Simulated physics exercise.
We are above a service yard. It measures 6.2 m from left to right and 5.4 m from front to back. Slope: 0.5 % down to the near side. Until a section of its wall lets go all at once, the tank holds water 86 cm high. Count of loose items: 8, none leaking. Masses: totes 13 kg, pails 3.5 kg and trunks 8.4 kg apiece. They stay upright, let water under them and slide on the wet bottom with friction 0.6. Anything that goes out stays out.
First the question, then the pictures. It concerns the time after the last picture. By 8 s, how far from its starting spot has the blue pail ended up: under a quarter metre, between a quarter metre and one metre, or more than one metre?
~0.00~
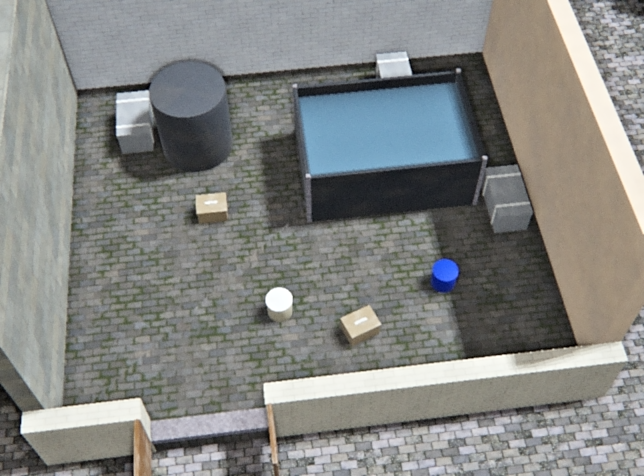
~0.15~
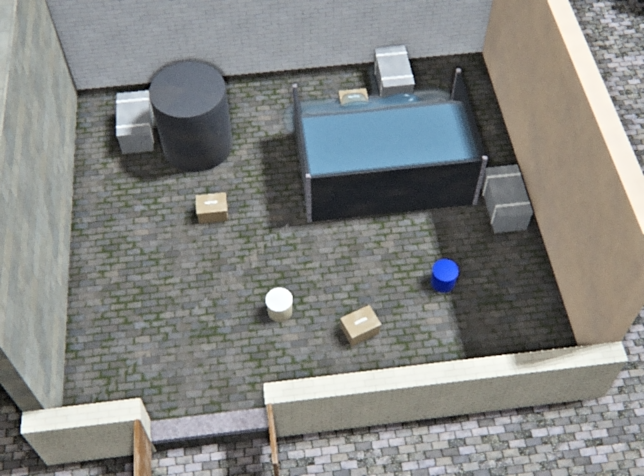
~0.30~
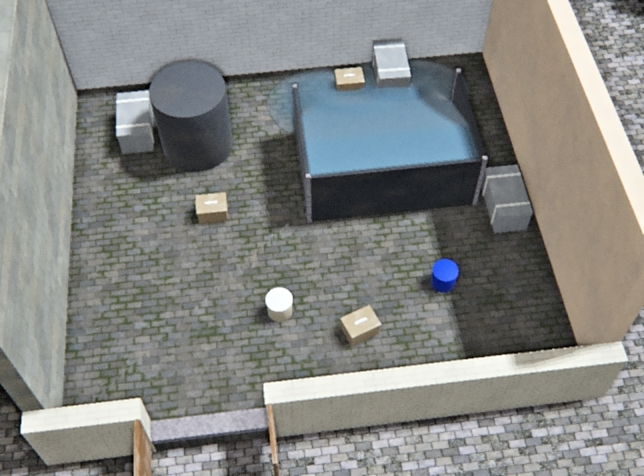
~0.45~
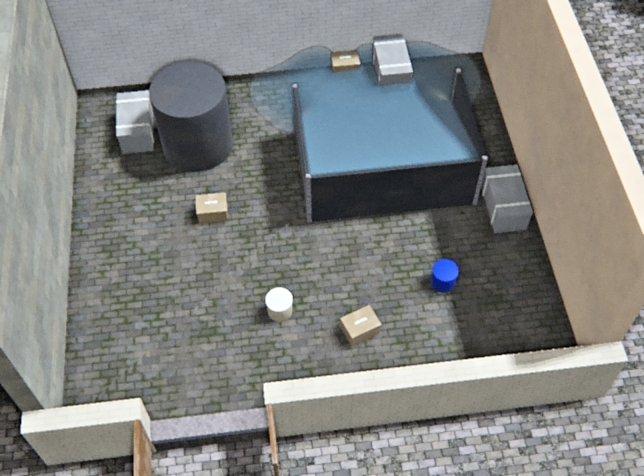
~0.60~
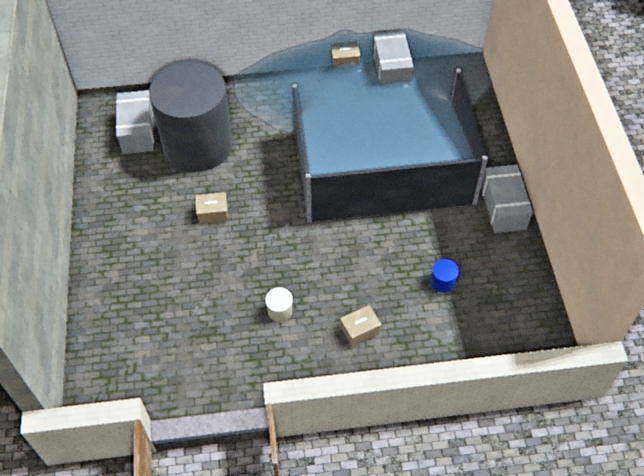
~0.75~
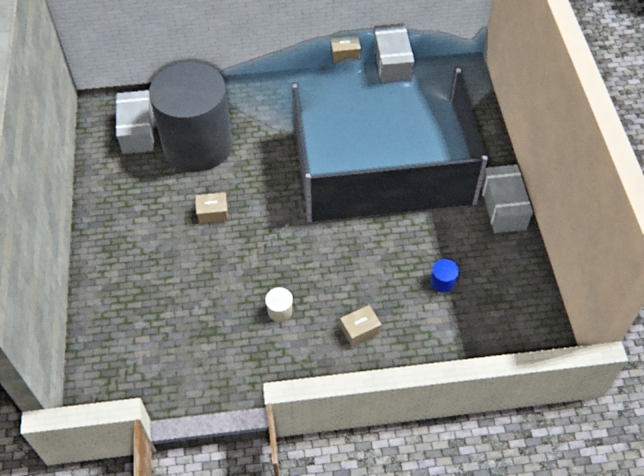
It'll be roughly where it started.
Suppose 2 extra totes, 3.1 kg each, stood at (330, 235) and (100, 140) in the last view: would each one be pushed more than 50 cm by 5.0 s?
As asked, in order: Shy of the mark; clear of the mark.
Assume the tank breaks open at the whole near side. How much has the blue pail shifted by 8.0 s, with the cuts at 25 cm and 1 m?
After that, the blue pail is washed away.
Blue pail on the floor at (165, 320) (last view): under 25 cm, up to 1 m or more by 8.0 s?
As it turns out, it is swept away.
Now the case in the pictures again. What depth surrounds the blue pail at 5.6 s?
Roughly 3 cm at that moment.
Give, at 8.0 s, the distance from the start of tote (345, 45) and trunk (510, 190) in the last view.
Taking them in turn, the shifts are 400 cm and 350 cm.
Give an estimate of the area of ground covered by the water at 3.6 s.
About 30 m2 is covered.
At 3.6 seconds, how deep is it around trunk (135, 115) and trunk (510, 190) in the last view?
Around 4 cm and 14 cm.
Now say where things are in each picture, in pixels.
In the first frame, the blue pail at (445, 270), on the bottom; 3.3 m2 under water; 0 of 8 have shifted.
In the second frame, the blue pail at (445, 270) rests on the ground; 4.6 m2 under water; 2 of 8 have shifted.
In the third frame, the blue pail at (445, 270) rests on the ground; 6.5 m2 under water; 2 of 8 have shifted.
In the fourth frame, the blue pail at (445, 270) rests on the ground; 7.4 m2 under water; 2 of 8 have shifted.
In the fifth frame, the blue pail at (445, 270), on the bottom; 7.8 m2 under water; 2 of 8 have shifted.
In the sixth frame, the blue pail at (445, 270) rests on the ground; water covers 8.0 m2; 2 of 8 have shifted.
After 1.6 s the blue pail is near (445, 270), 0.0 m from its start, aground; 0 of 8 are out; 2 afloat.
After 3.6 s the blue pail is near (445, 270), 0.0 m from its start, aground; 0 of 8 are out; 3 afloat.
After 5.6 s the blue pail is near (445, 270), 0.0 m from its start, aground; 1 of 8 are out; 3 afloat.
After 8.0 s the blue pail is near (438, 272), 0.1 m from its start, aground; 1 of 8 are out; 3 afloat.
